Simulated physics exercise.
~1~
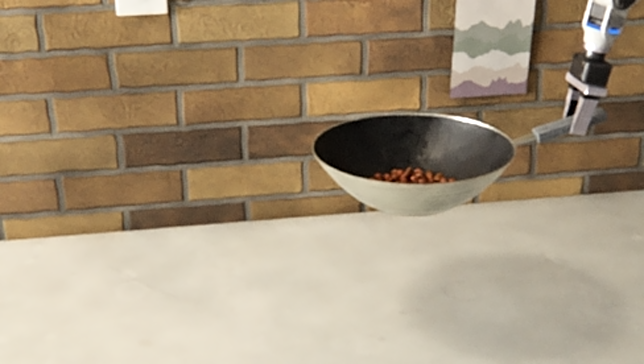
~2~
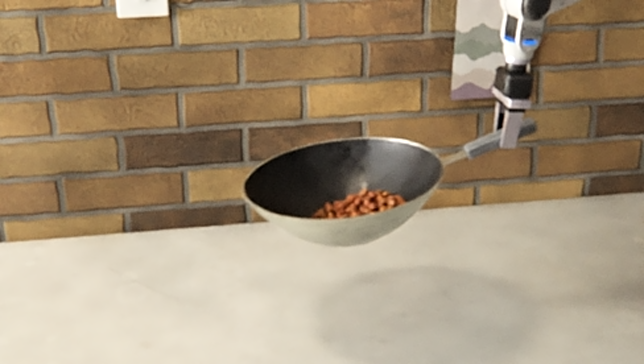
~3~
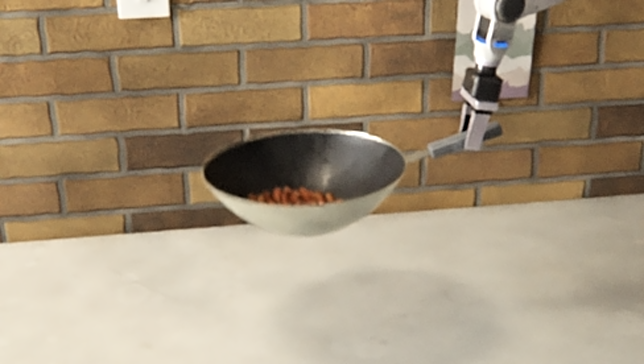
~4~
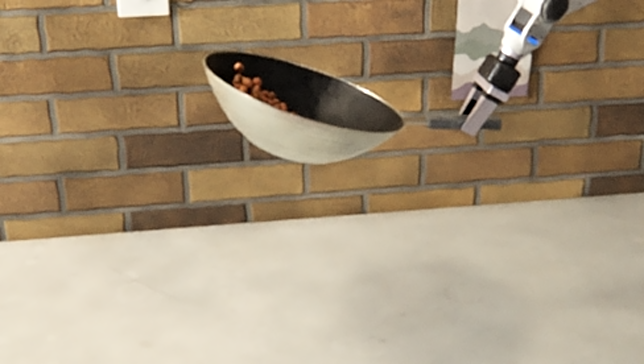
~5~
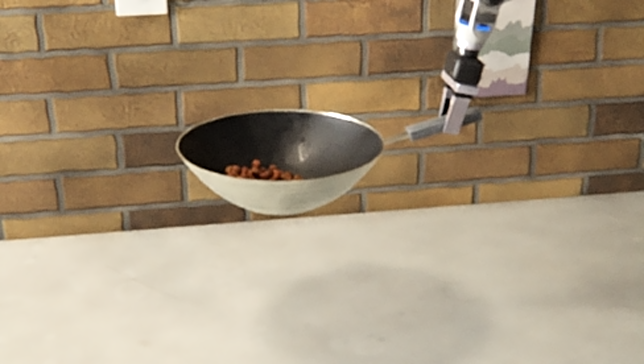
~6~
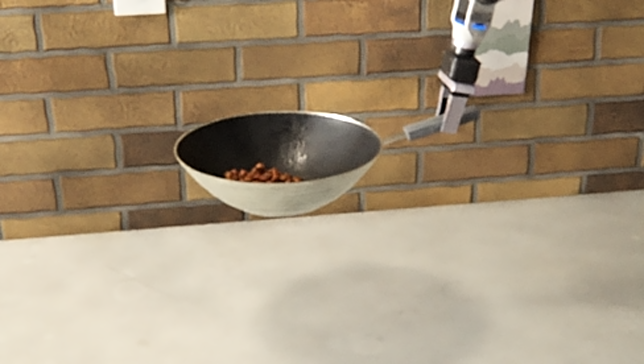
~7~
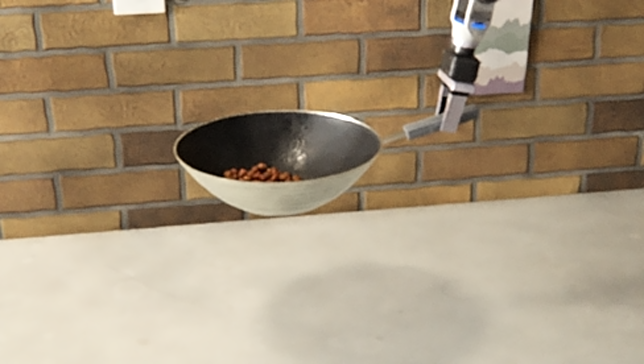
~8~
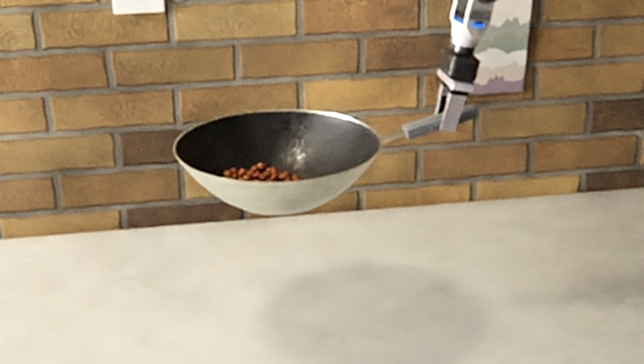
In this clip, a robotic gripper carries a wok of reddish-brown nuts leftward above a pale countertop, raises and tilts it so the nuts shift toward the left rim, then lowers and levels it, holding still with the nuts inside.
